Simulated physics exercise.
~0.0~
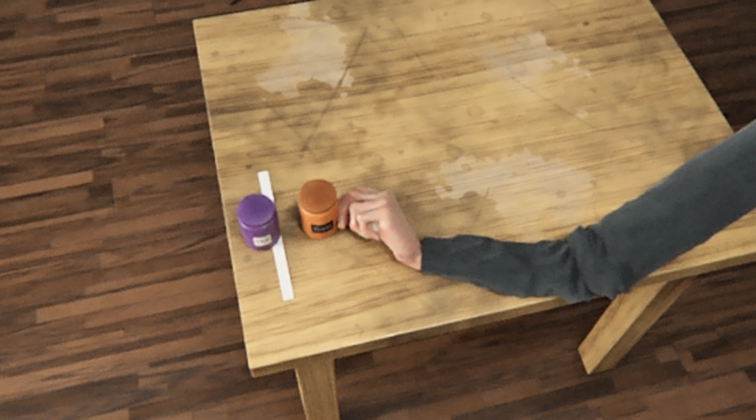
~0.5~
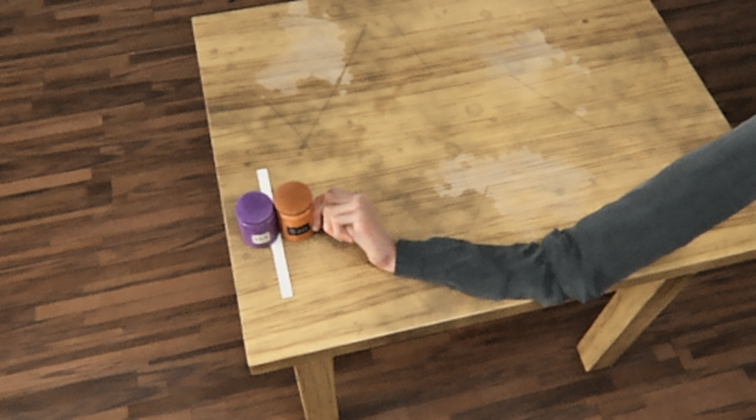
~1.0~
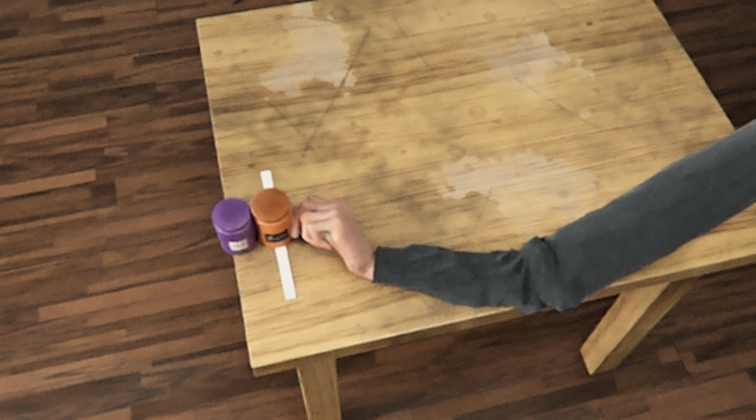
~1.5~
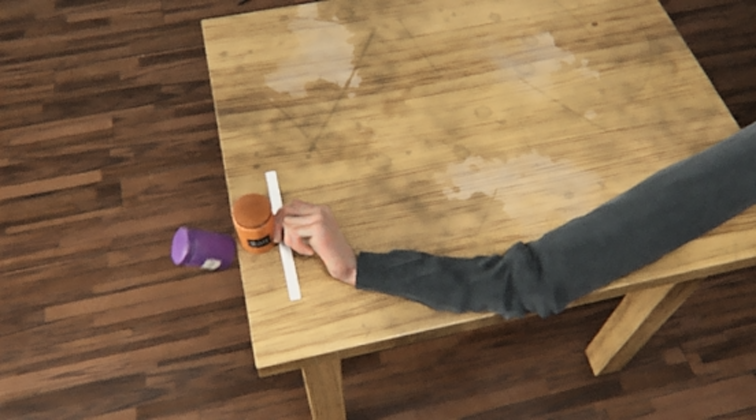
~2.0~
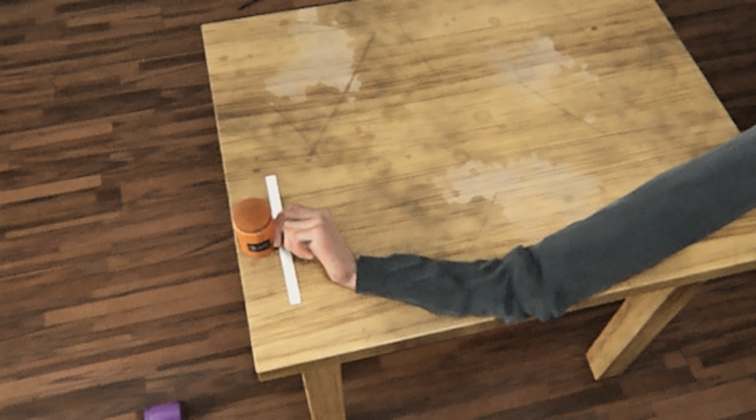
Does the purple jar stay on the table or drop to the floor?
The purple jar drops to the floor, tipping over the left edge of the table as the orange jar is pushed against it.
An arm in a dark grey sleeve reaches in from the right across a worn wooden table, seen from above over a dark plank floor. Its hand rests against an orange jar, with a purple jar just to the left beside a white strip of tape near the table's left end. The hand slowly pushes the orange jar left until it meets the purple one, and both slide toward the edge. The purple jar tips over the edge and falls, ending on its side at the lower left, while the orange jar stays upright near the edge.
